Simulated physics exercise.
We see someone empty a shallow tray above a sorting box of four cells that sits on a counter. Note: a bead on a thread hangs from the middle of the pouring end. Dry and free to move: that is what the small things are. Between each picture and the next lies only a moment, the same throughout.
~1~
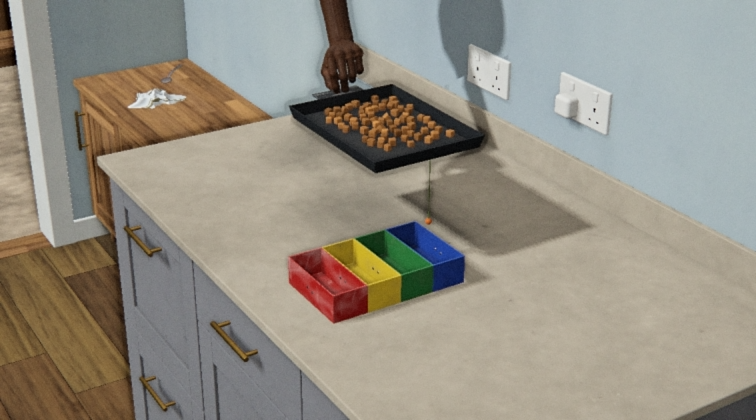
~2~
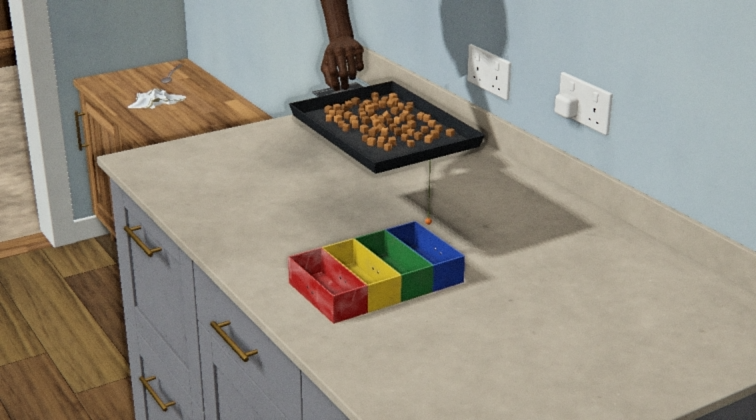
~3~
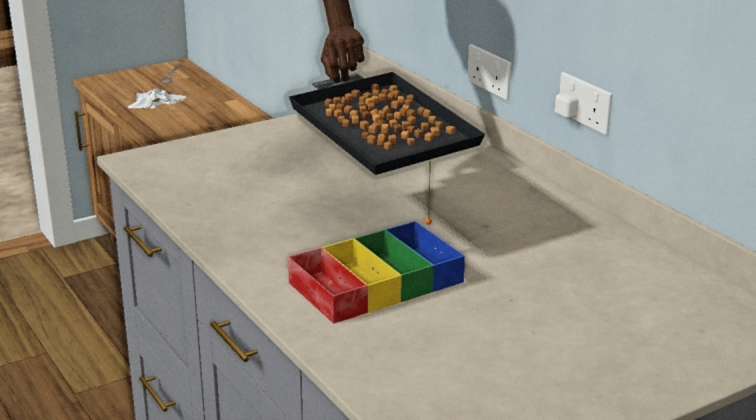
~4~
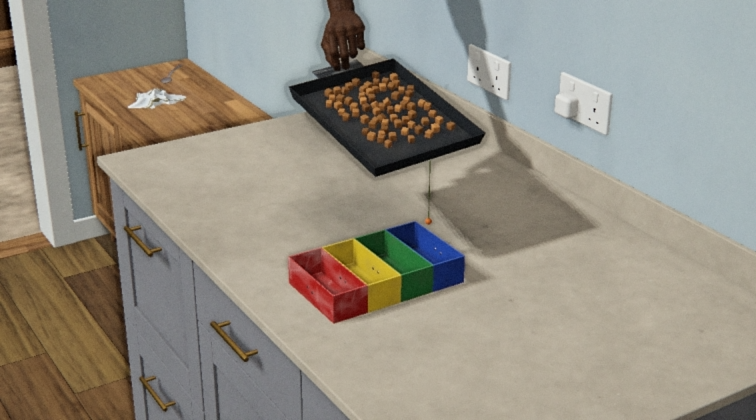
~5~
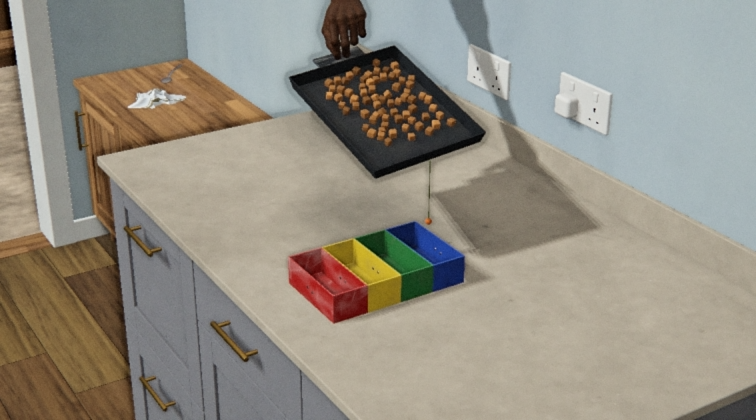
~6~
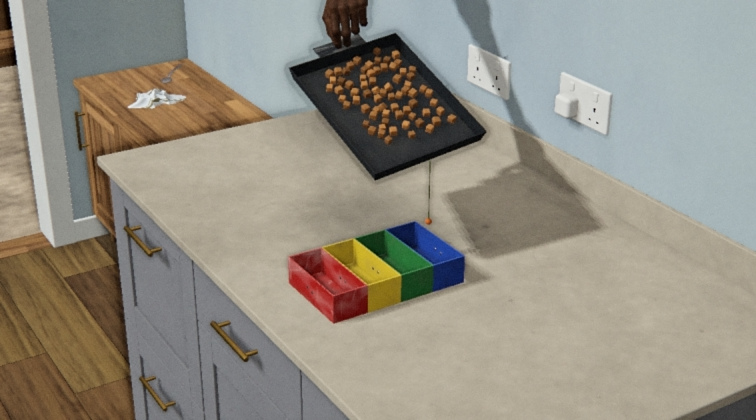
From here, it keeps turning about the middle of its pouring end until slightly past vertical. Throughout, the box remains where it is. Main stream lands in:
Green.
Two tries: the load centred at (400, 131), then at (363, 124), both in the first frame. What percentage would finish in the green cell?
First case around 40 %, second case around 70 %.
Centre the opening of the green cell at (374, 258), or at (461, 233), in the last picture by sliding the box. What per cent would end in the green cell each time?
40 %, 0 %.
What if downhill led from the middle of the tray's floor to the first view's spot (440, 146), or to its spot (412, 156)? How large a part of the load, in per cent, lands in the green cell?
0 and 30 per cent, in that order.
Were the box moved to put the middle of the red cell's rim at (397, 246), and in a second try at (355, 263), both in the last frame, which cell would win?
The cell in red; the yellow one.
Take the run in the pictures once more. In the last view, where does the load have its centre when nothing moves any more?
Last view, resting centre - approx. (398, 275).
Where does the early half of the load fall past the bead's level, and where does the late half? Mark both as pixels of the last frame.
First part (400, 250), rest (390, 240).
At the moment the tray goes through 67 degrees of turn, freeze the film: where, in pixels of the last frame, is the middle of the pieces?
Roughly at (393, 162).
Shortly afterwards, tray tipped steeply; the bulk on the tray; a little falling or outside the box.
Next, tray tipped past a quarter turn; near a quarter on the tray; near a third in the green cell; a little in the yellow cell; a little in the blue cell; only a few in the red cell; near a quarter falling or outside the box.
Some moments later, tray tipped past a quarter turn; near two thirds in the green cell; a little in the blue cell; a little in the yellow cell; only a few in the red cell; a little falling or outside the box.
In the end, tray tipped past a quarter turn; near two thirds in the green cell; a little in the blue cell; a little in the yellow cell; only a few in the red cell; a little outside the box.
